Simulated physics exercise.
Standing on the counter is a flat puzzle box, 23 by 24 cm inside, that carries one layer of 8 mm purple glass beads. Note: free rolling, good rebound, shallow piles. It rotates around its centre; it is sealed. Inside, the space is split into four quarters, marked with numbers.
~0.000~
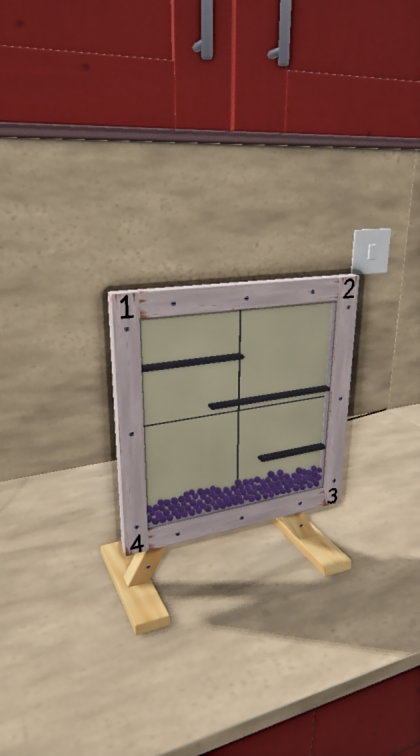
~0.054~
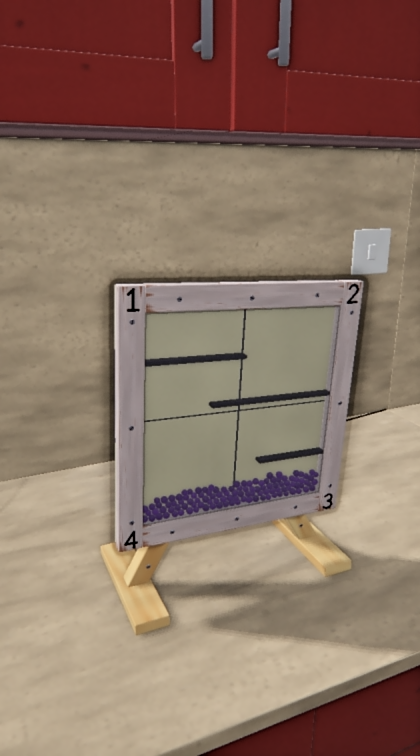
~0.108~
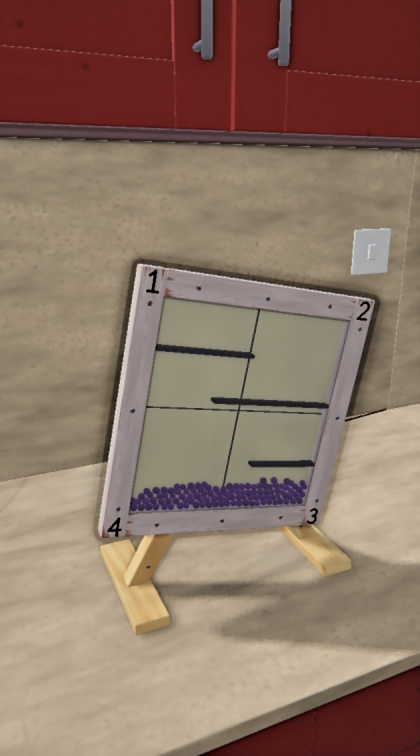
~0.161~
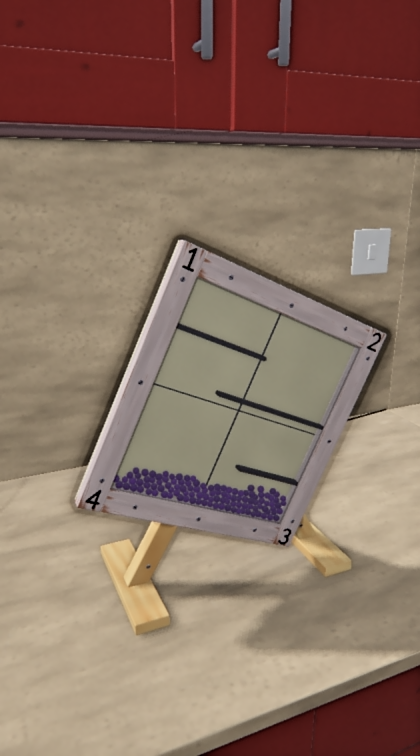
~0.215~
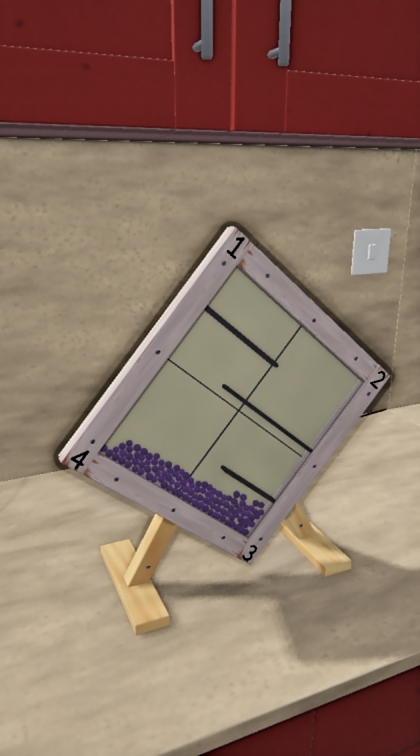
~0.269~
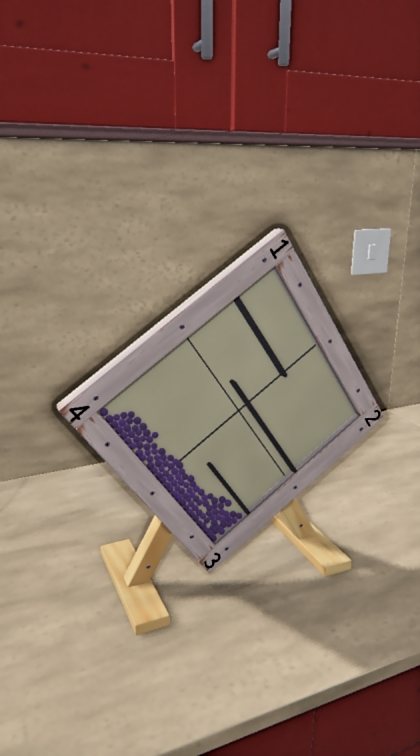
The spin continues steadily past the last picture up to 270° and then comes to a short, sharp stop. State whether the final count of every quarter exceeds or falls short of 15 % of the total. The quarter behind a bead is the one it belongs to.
No. 1: Exceeds it; 2: Falls short; 3: Falls short; 4: Exceeds it.
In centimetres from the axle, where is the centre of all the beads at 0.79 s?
About 2 cm left, 7 cm above.
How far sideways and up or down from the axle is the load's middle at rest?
Roughly 3 cm to the right of the axle and 10 cm beneath it.
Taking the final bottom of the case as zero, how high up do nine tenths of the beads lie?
Estimate: 4 cm or so.
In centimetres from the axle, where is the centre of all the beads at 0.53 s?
Offset: About 10 cm left, about 2 cm above.
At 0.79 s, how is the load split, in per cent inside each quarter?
Quarter 1: 5; quarter 2: 10; quarter 3: 70; quarter 4: 10.
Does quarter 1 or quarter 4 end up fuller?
More ends up in quarter 4 than in the other one.
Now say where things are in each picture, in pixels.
In the first frame, level, about 110 beads; load centre (240, 493); top bead (271, 474); no. 1 (126, 307), no. 2 (349, 288), no. 3 (333, 496), no. 4 (137, 544).
In the second frame, turned 3° clockwise; load centre (237, 494); top bead (185, 493).
In the third frame, turned 11° clockwise; load centre (228, 495); top bead (147, 491).
In the fourth frame, turned 25° clockwise; load centre (212, 495); top bead (136, 471).
In the fifth frame, turned 40° clockwise; load centre (196, 491); top bead (129, 443).
In the sixth frame, turned 56° clockwise; load centre (180, 482); top bead (104, 412); no. 1 (280, 247), no. 2 (373, 417), no. 3 (213, 561), no. 4 (78, 411); walls (295, 472) to (233, 383), (233, 294) to (284, 374), (248, 513) to (210, 466).
After 0.79 s, it has turned 207°, the beads' middle is 2 cm left of and 7 cm above the axle; by quarter, no. 1, 5 %, no. 2, 10 %, no. 3, 70 %, no. 4, 10 %.
After 1.08 s, it has turned 270°, the beads' middle is 5 cm right of and 9 cm below the axle; by quarter, no. 1, 20 %, no. 4, 80 %.
At rest by 1.7 s, no. 1, 30 %, no. 2, 0 %, no. 3, 0 %, no. 4, 70 %.
